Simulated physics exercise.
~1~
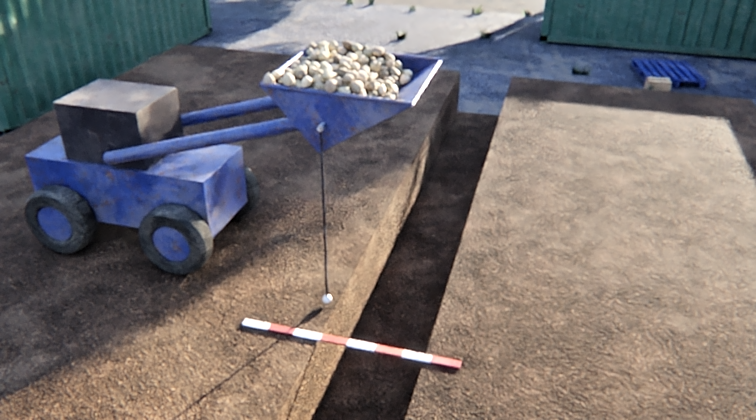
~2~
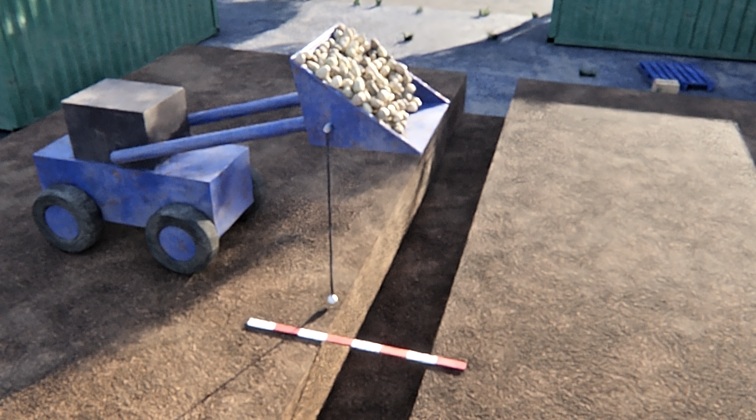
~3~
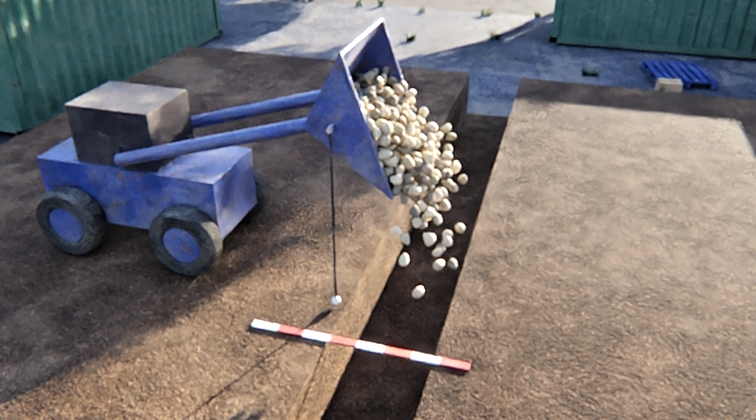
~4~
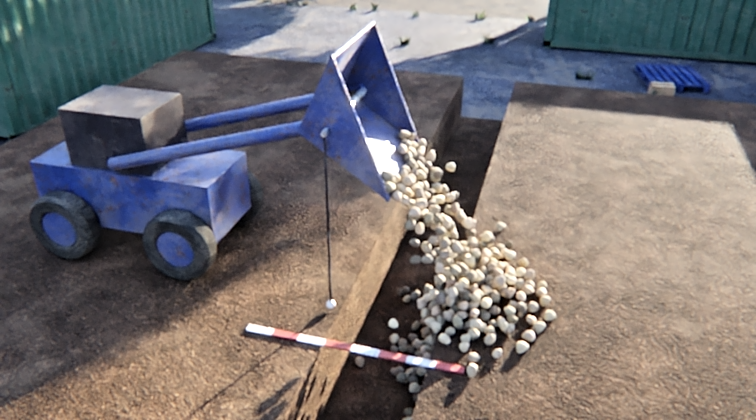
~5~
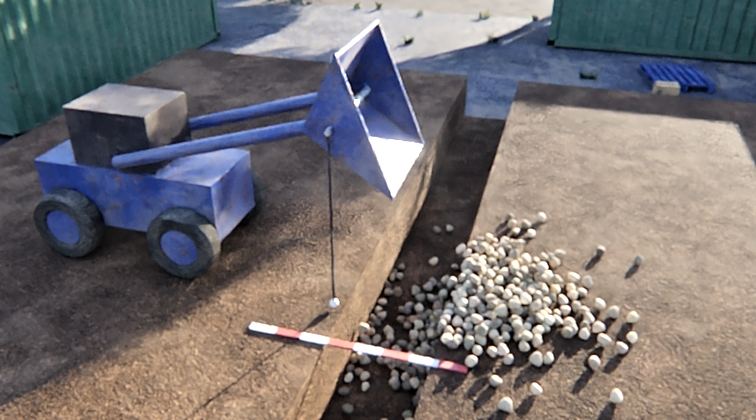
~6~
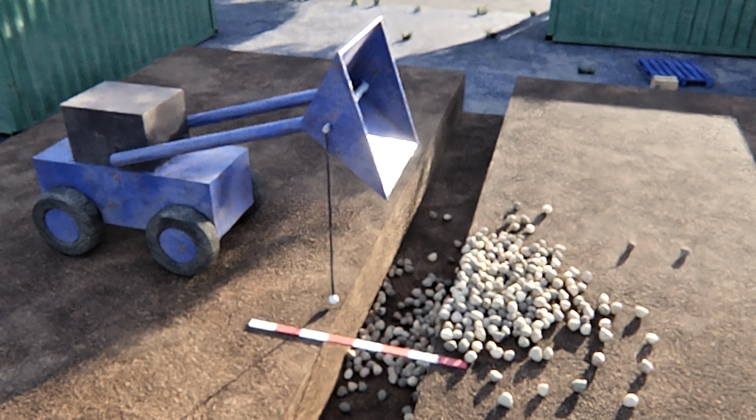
The clip shows a blue loader tipping its raised bucket forward and pouring pale rounded stones toward a trench beside a red and white striped staff. The bucket ends up empty and tilted, with stones lying partly in the trench and partly scattered on the ground beyond it.
